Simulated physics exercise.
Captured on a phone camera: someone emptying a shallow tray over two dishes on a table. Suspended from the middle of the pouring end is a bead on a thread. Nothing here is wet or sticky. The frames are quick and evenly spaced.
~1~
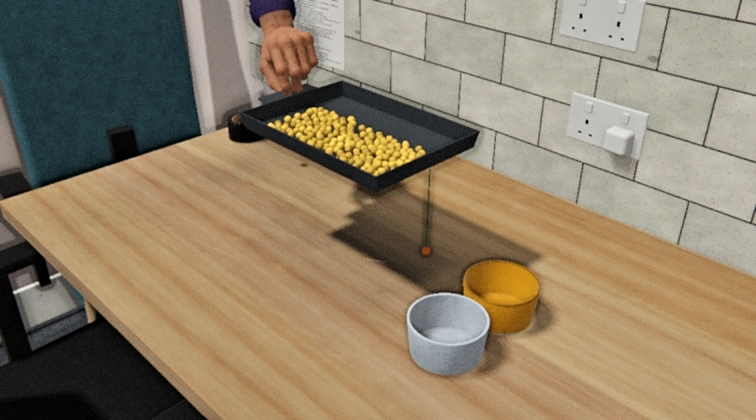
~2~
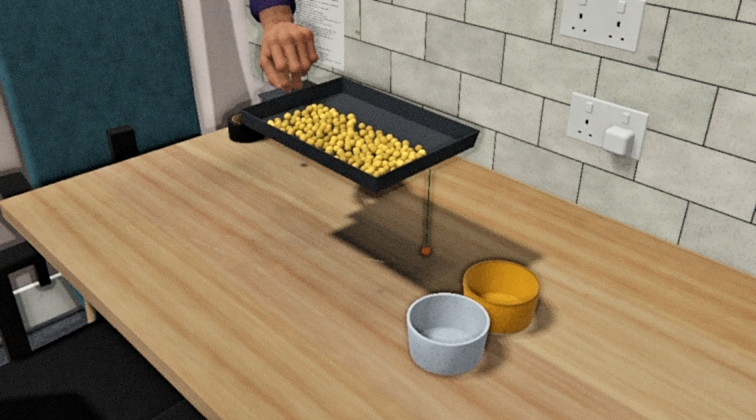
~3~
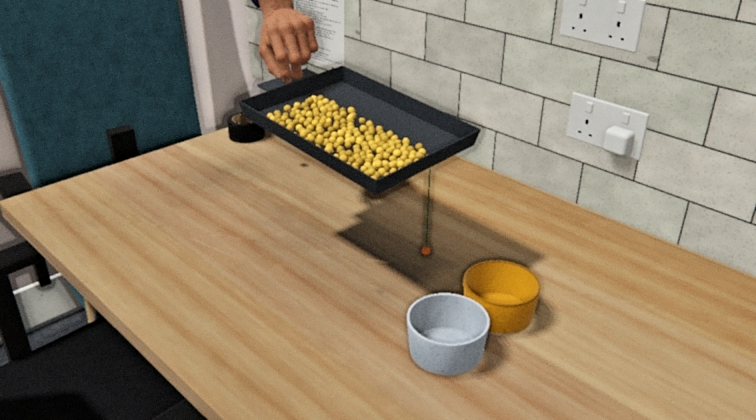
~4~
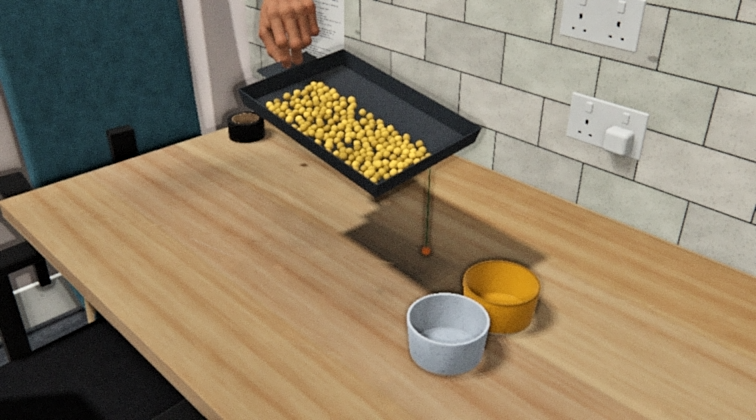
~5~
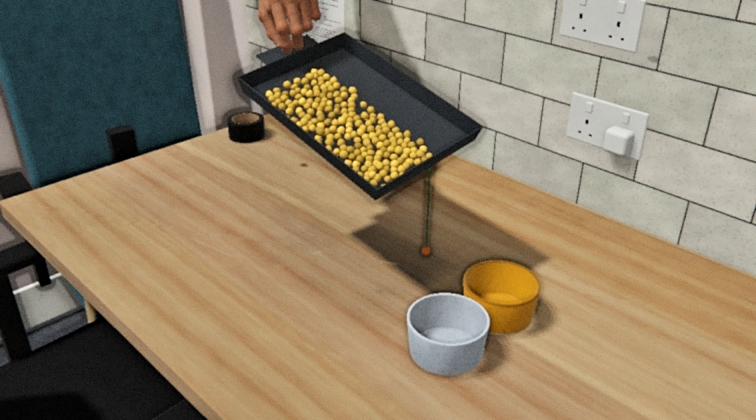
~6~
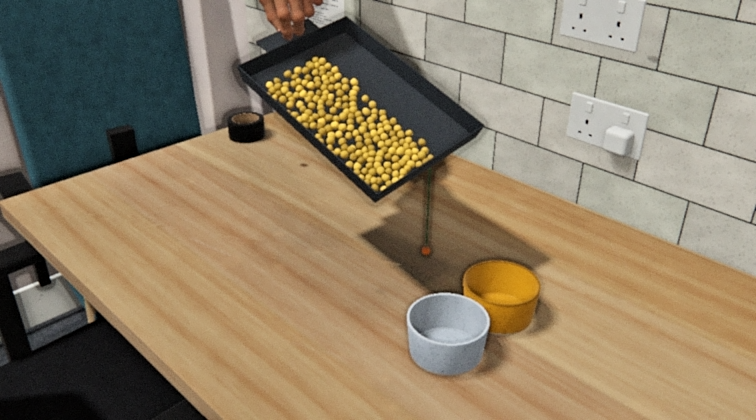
In the video, a hand holds a dark tray of yellow balls above a wooden table with a white dish and an orange dish, then gradually raises the far side, tilting the tray toward its lower left corner.
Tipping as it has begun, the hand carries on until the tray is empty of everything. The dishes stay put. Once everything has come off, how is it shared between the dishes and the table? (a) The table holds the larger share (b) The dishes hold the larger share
The table holds the larger share.
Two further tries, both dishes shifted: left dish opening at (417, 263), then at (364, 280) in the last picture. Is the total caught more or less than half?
Shy of half, then shy of half.
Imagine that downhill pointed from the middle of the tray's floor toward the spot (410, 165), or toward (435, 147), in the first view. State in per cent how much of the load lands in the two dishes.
50 per cent, then 10 per cent.
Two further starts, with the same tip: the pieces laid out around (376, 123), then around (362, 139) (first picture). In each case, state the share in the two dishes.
First case: Close to 10 %; second case: Close to 10 %.
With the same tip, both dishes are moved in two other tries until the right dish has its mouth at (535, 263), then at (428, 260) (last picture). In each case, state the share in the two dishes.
You'd get 0 in a hundred the first time and 70 in a hundred the second.
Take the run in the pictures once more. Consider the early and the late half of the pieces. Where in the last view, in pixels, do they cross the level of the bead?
I'd say around (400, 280) at first, then around (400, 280).
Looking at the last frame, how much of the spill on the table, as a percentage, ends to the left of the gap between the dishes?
That would be roughly 100 per cent.
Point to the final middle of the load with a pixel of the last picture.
(397, 331).
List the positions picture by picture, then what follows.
Corners of the pouring end at (376, 174) and (475, 131), level; middle of the load at (348, 142), puffed corn balls; left dish at (478, 351); right dish at (531, 312); bead on its thread at (426, 251), in the first frame.
Corners of the pouring end at (376, 175) and (475, 130), level; middle of the load at (348, 141), in the second frame.
Corners of the pouring end at (377, 178) and (476, 129), tipped barely, lowest at the left corner; middle of the load at (348, 137), in the third frame.
Corners of the pouring end at (377, 182) and (477, 127), tipped a little, lowest at the left corner; middle of the load at (349, 131), in the fourth frame.
Corners of the pouring end at (377, 186) and (478, 126), tipped clearly, lowest at the left corner; middle of the load at (349, 126), in the fifth frame.
Corners of the pouring end at (378, 190) and (480, 125), tipped clearly, lowest at the left corner; middle of the load at (351, 122), a small part on the move; left dish at (478, 351); right dish at (531, 312), in the sixth frame.
Soon, tray tipped steeply; all on the tray.
A while on, tray tipped past a quarter turn; about half on the tray; a stray few outside both; about half in the air.
Towards the end, tray tipped past a quarter turn; a small part in the left dish; a stray few in the right dish; most outside both.
Finally, tray tipped past a quarter turn; a small part in the left dish; a stray few in the right dish; most outside both.
